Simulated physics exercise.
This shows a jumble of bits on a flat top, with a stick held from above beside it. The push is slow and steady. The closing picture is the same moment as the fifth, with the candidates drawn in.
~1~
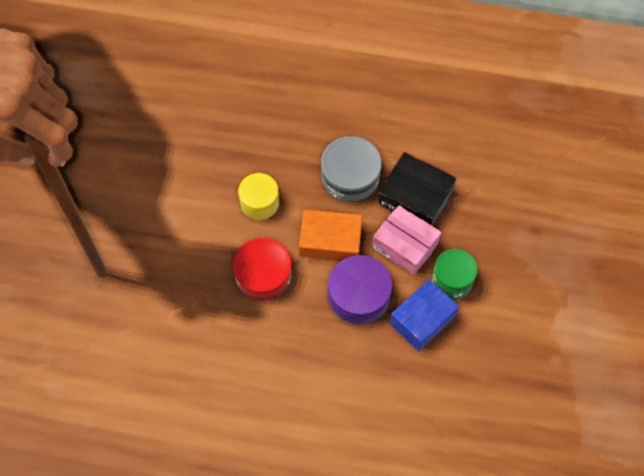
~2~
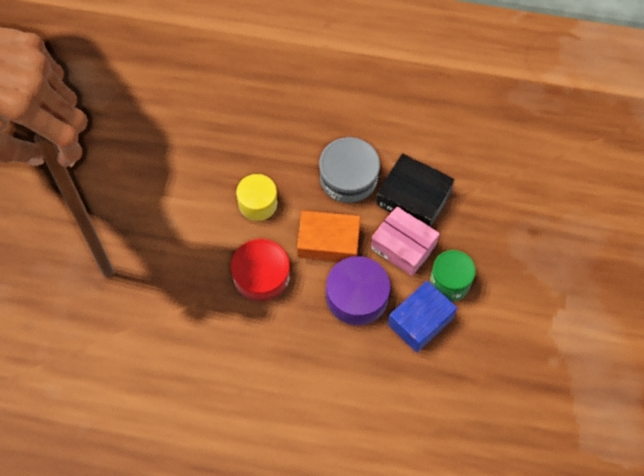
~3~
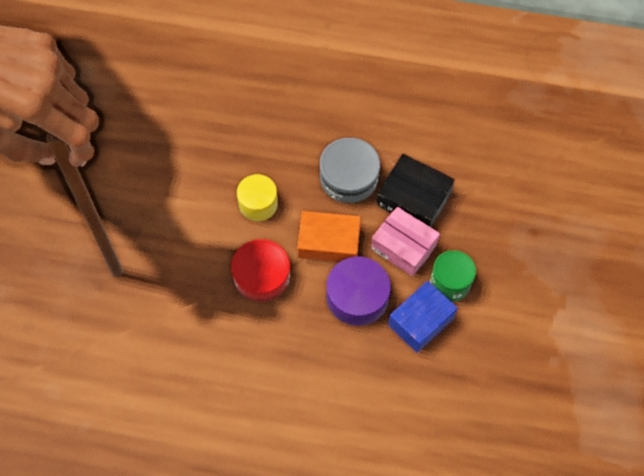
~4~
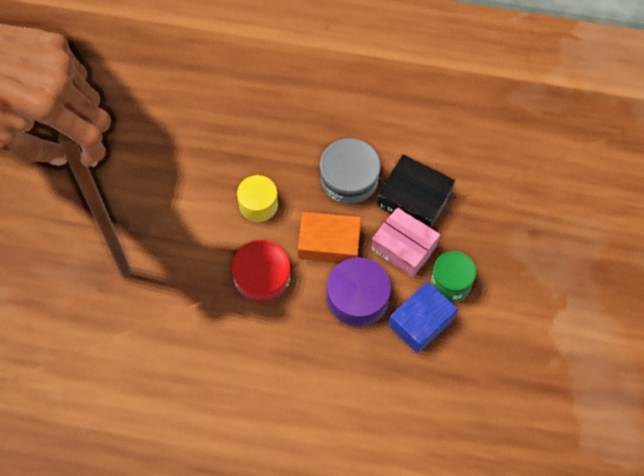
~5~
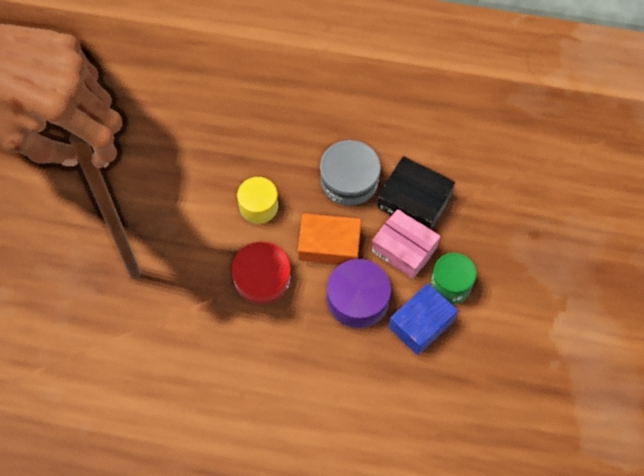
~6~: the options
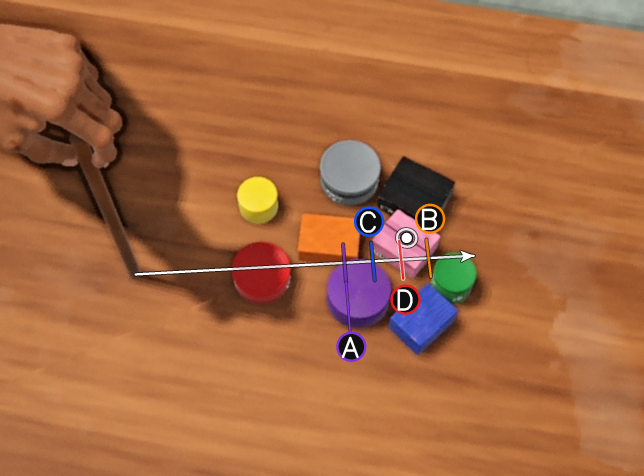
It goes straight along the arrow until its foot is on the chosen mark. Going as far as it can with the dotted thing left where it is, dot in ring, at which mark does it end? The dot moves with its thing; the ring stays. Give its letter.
The farthest safe stop is C.
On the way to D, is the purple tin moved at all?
Yes.
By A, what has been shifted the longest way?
The red tub has gone farthest.
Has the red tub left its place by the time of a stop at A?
Yes.
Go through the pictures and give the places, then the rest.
The first picture shows purple tin (359, 289); pink box (406, 240); black box (417, 191).
The second picture shows black box (415, 192); grey jar (349, 171).
The third picture shows orange block (329, 237); blue block (423, 317).
The fourth picture shows red tub (262, 272); yellow tin (258, 199).
The fifth picture shows green tub (453, 279); purple tin (358, 293); pink box (405, 244).
On the marked copy, A at (345, 263); B at (429, 258); C at (373, 261); D at (401, 260); the arrow from (135, 274) to (474, 256); the white dot at (406, 238).
With C. Early on, foot of the stick (222, 270).
Further on, foot of the stick (306, 266); red tub (309, 293); purple tin (369, 300).
At the end, foot of the stick (373, 262); red tub (309, 293); purple tin (369, 300); the dot is still in its ring.
As for the rest, A keeps the dot in but is short; B shifts the dotted thing to (434, 229); D shifts the dotted thing to (422, 235).
